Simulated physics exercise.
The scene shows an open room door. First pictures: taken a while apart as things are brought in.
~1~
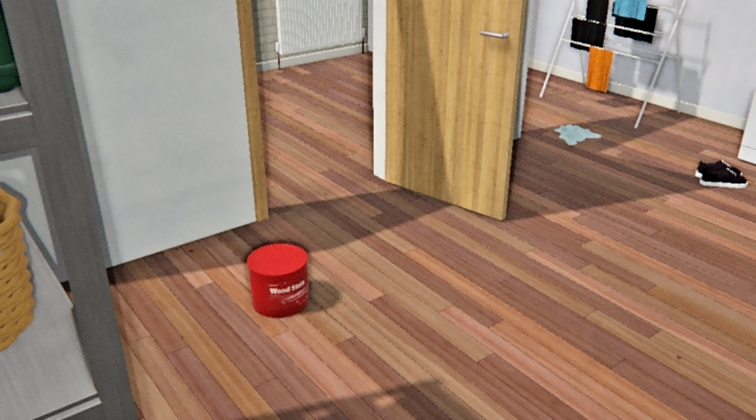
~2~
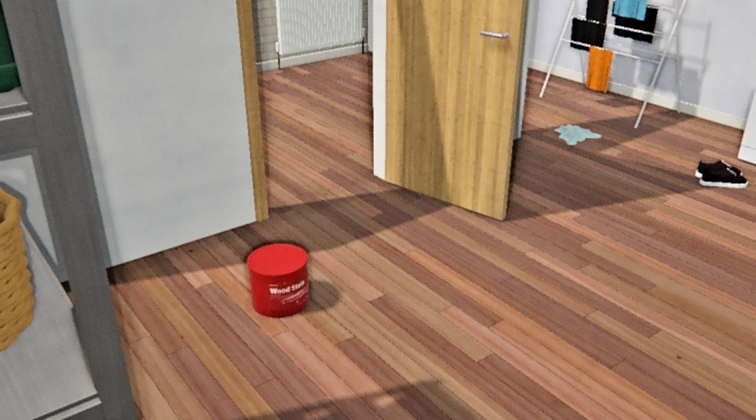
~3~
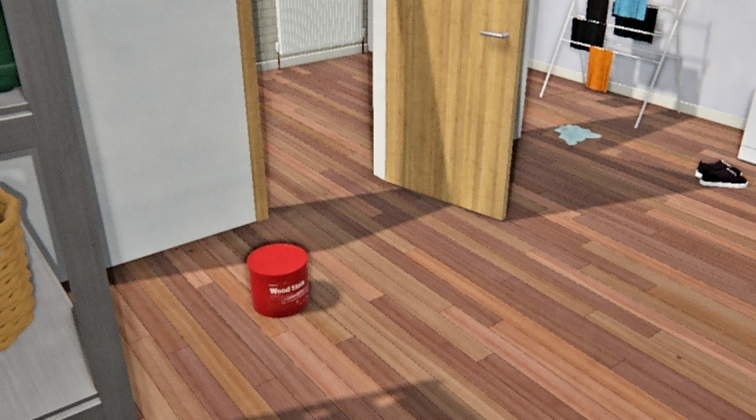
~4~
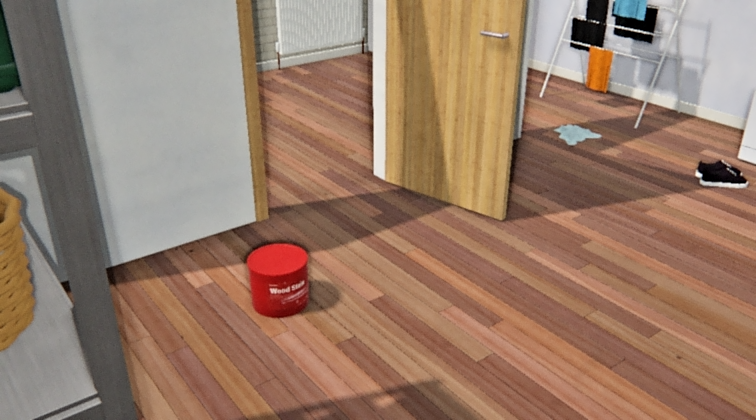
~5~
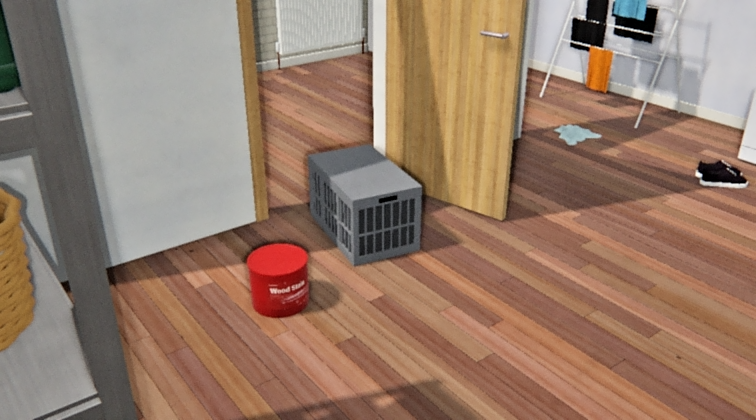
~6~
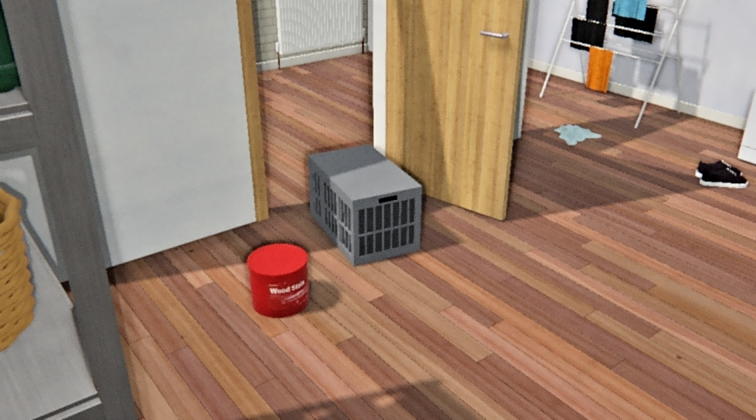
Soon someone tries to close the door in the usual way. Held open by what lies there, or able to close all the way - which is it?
Result: Still open.
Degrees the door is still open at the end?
About 65°.
Then, 0.60 s after the last picture, door 93° open.
Then, 0.90 s after the last picture, door 82° open.
Then, 1.20 s after the last picture, door 69° open.
At rest, door 64° open; both in place. Seen from the same camera at the end, grey chest near (361, 202).
